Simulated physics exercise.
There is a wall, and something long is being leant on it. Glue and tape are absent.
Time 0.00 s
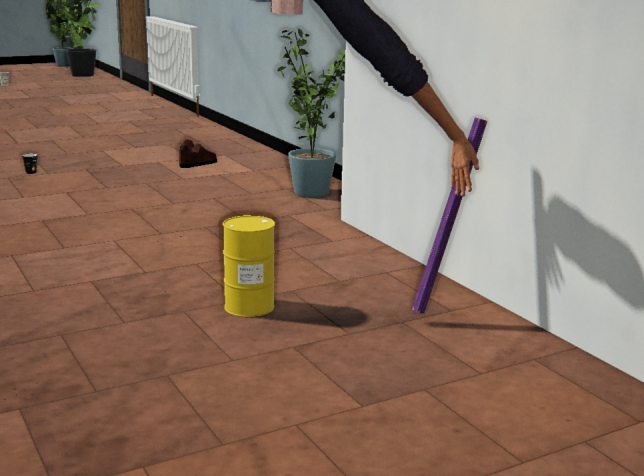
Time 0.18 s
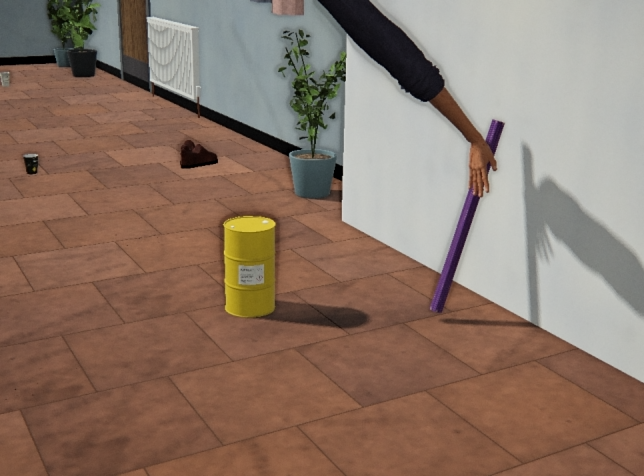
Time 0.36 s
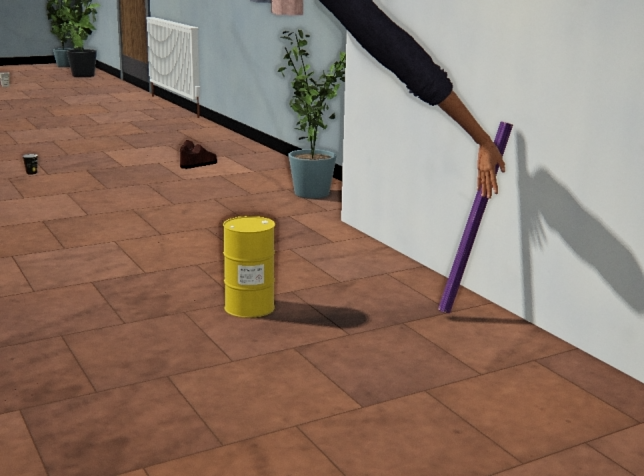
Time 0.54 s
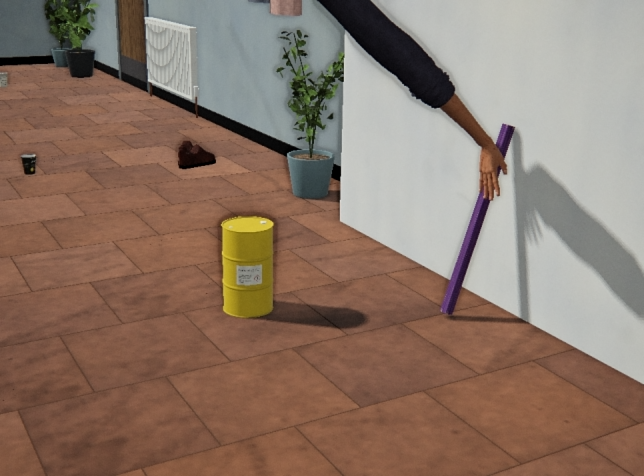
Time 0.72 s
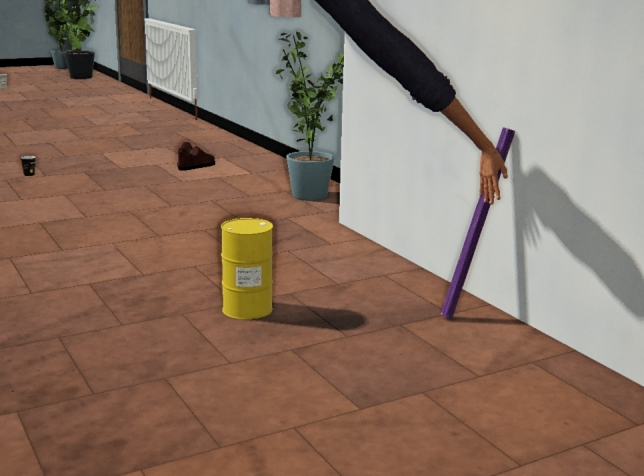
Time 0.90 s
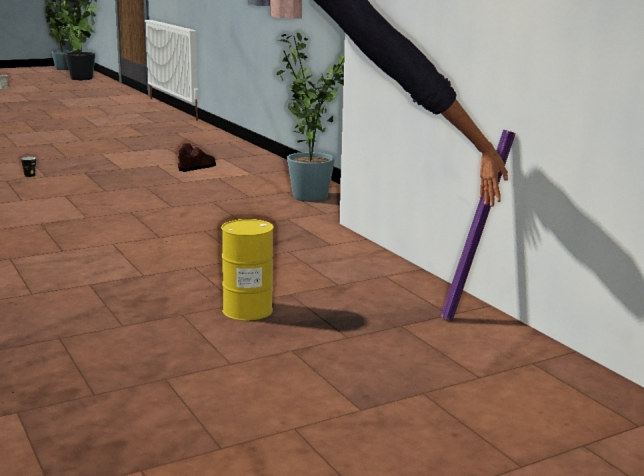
An arm in a dark sleeve reaches in from the top over a brown tiled floor beside a pale wall, seen from above in a nearly still view. Its hand holds a purple pole at the right, with a yellow canister near the centre and potted plants and a white radiator behind. The hand moves the pole a little rightward and leans it on the wall, still holding it, while the canister stays put.
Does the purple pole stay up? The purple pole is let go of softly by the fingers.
Yes.
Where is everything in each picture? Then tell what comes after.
Not yet at the wall; purple pole (449, 217); yellow canister (249, 266), in the first picture.
Not yet at the wall; purple pole (467, 218); yellow canister (250, 266), in the second picture.
Not yet at the wall; purple pole (475, 219); yellow canister (249, 266), in the third picture.
Not yet at the wall; purple pole (477, 221); yellow canister (248, 267), in the fourth picture.
Leant on the wall, still held; purple pole (477, 224); yellow canister (247, 268), in the fifth picture.
Leant on the wall, still held; purple pole (478, 226); yellow canister (248, 269), in the sixth picture.
After 1.50 s, no change.
After 2.40 s, purple pole resting near (478, 227).
In the end (4.5 s), both unmoved. At the end, from the last picture's camera, purple pole near (478, 227). The pole remains leaning.
